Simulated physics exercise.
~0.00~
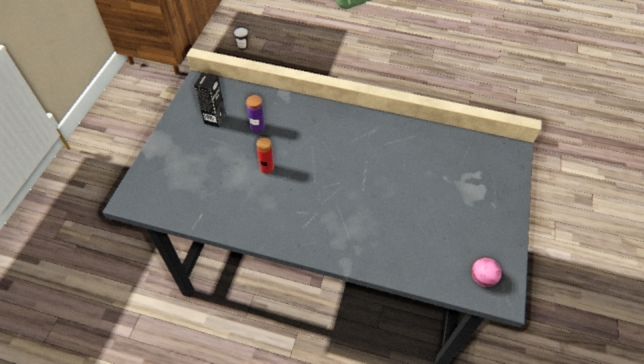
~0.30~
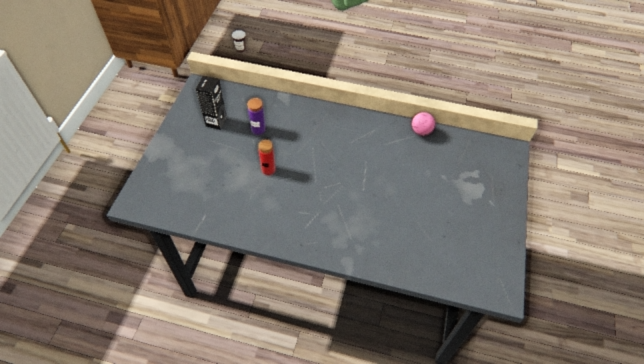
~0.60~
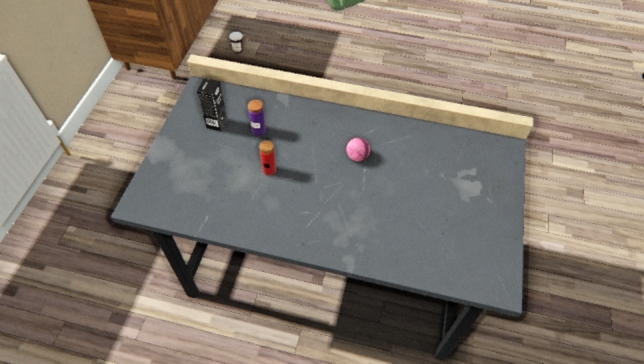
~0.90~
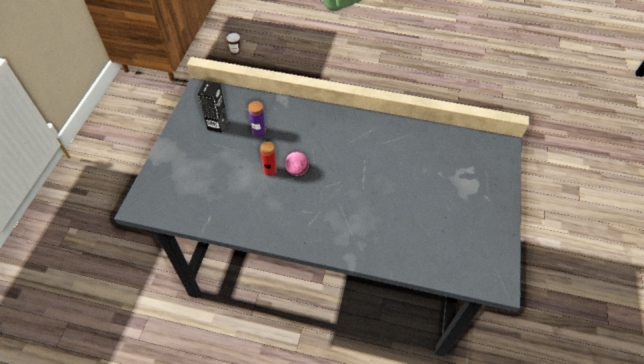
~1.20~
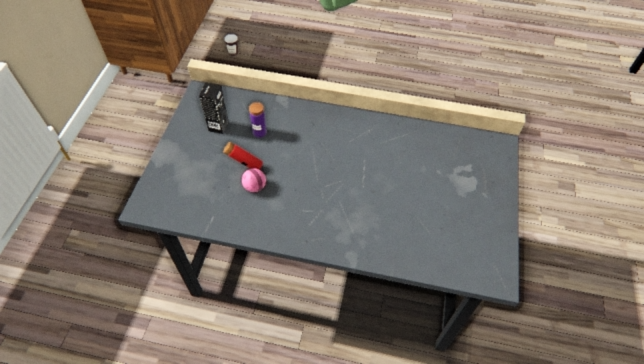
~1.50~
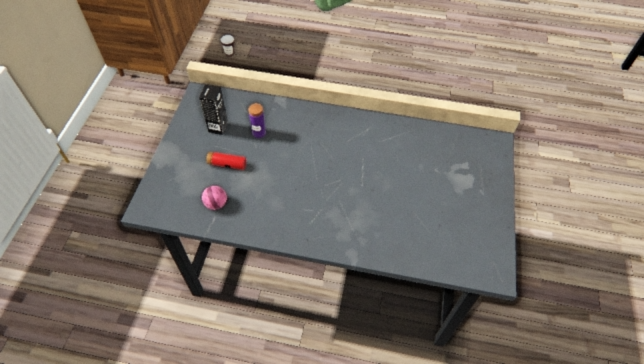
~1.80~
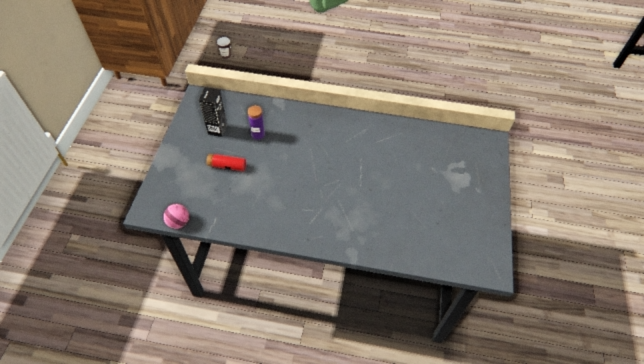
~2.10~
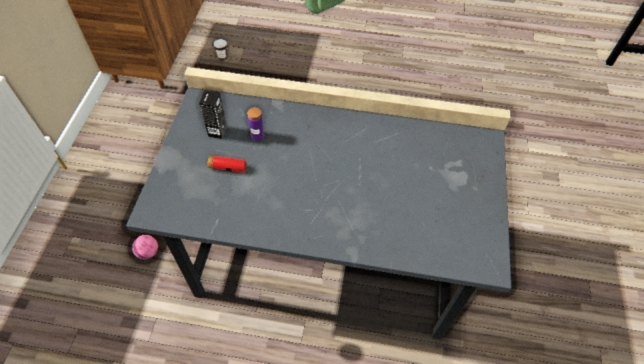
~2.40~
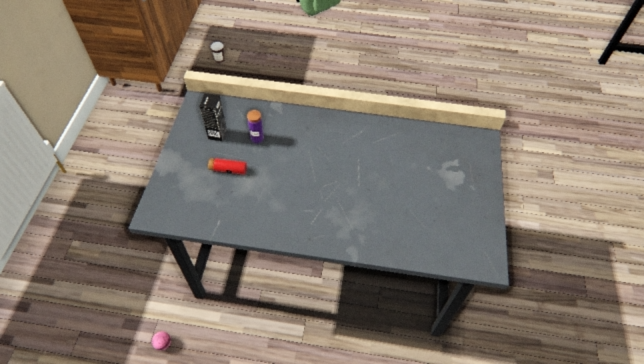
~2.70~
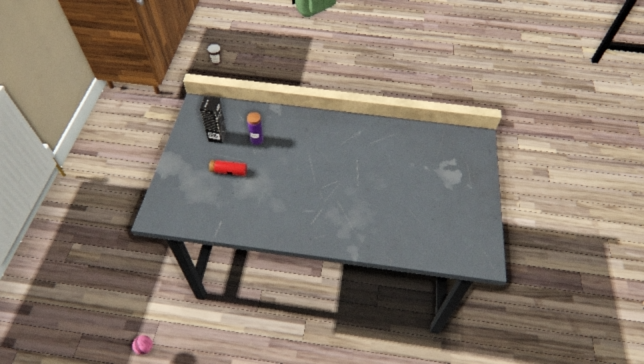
A pink ball shot across a dark table to the rail along its far edge, came back leftward, knocked over a red shaker, and dropped off the near left side onto the floor, while the purple shaker and black carton stayed standing.
